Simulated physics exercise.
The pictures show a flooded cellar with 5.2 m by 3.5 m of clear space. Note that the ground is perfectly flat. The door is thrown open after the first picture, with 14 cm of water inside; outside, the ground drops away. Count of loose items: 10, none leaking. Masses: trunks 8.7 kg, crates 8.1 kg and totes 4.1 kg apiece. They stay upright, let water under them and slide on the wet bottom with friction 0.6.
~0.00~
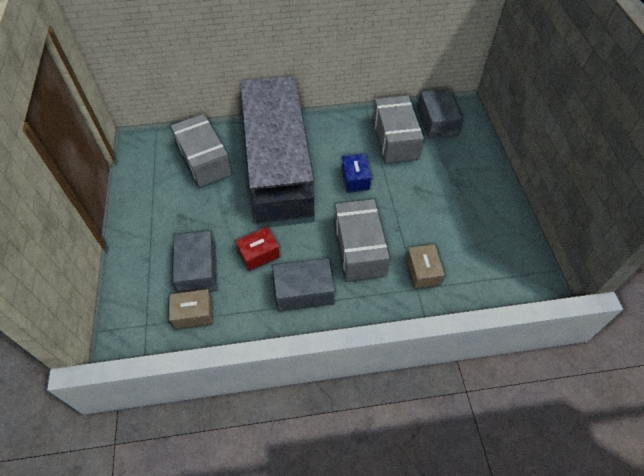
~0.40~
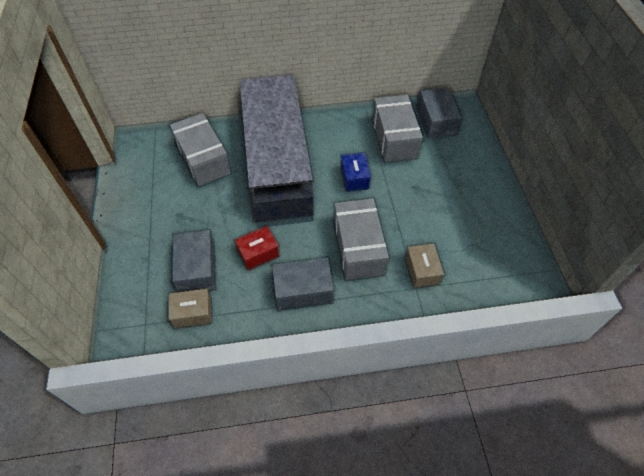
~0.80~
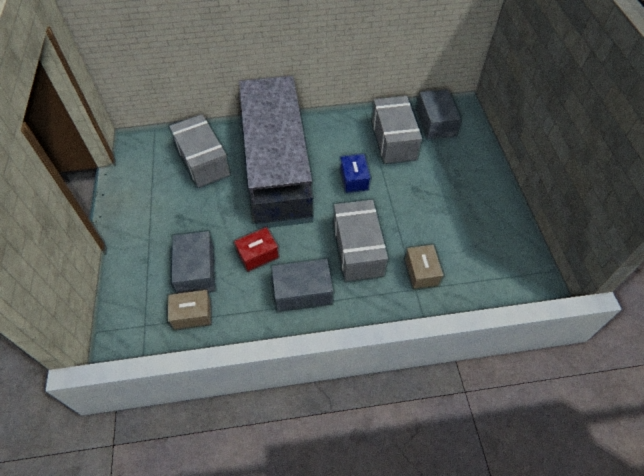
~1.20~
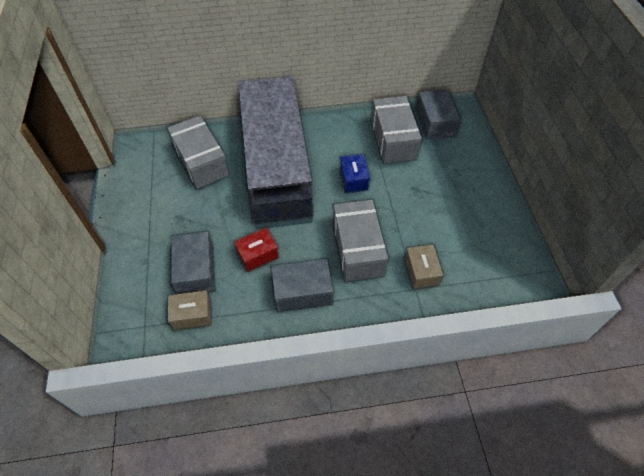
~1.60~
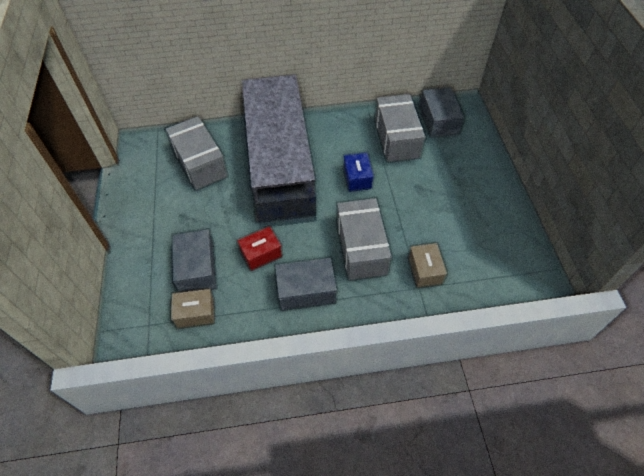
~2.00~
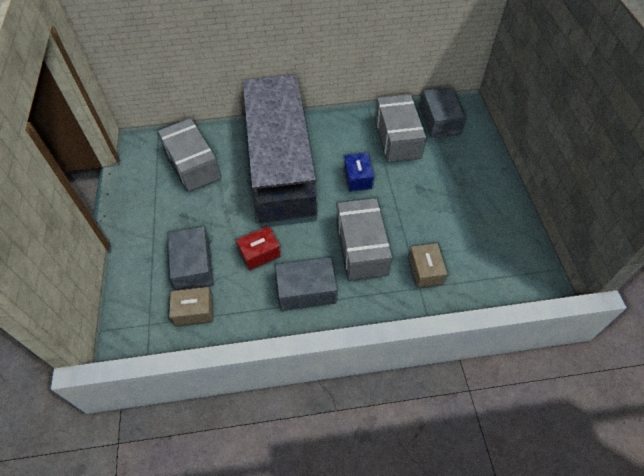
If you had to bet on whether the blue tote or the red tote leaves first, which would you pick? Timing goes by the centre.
I would pick the blue one.
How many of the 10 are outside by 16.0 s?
4.
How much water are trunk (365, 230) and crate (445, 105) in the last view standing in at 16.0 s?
Depth approx. 7 cm / 9 cm.
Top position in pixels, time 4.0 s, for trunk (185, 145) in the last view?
Position: About (159, 141).
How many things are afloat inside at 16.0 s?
At that time, 6.
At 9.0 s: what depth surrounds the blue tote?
Near 10 cm deep.
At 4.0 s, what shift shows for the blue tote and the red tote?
Close to 5 cm for the first and 50 cm for the second.
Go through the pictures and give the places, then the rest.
The first picture shows the blue tote at (357, 167) floats; the red tote at (257, 243), afloat; 14 cm deep round most things; 0 of 10 have shifted.
The second picture shows the blue tote at (356, 166), afloat; the red tote at (256, 243) floats; 14 cm deep round most things; 0 of 10 have shifted.
The third picture shows the blue tote at (355, 167), afloat; the red tote at (256, 244), afloat; about 2310 L in view; 0 of 10 have shifted.
The fourth picture shows the blue tote at (355, 167), afloat; the red tote at (256, 244) floats; about 2280 L in view; 0 of 10 have shifted.
The fifth picture shows the blue tote at (358, 166) floats; the red tote at (259, 243) floats; 14 cm deep round most things; 1 of 10 have shifted.
The sixth picture shows the blue tote at (359, 166) floats; the red tote at (258, 243), afloat; 14 cm deep round most things; 2 of 10 have shifted.
After 4.0 s the blue tote is near (357, 168), 0.0 m from its start, afloat; the red tote is near (223, 226), 0.5 m from its start, afloat; 0 of 10 are out; 10 afloat.
After 9.0 s the blue tote is near (302, 236), 1.2 m from its start, afloat; the red tote is near (189, 143), 1.9 m from its start, afloat; 2 of 10 are out; 8 afloat.
After 16.0 s the blue tote is near (113, 192), 3.0 m from its start, afloat; the red tote is near (237, 148), 1.6 m from its start, afloat; 4 of 10 are out; 6 afloat.
After 20.0 s the blue tote has gone out (at 16.4 s); the red tote is near (229, 150), 1.6 m from its start, afloat; 5 of 10 are out; 5 afloat.
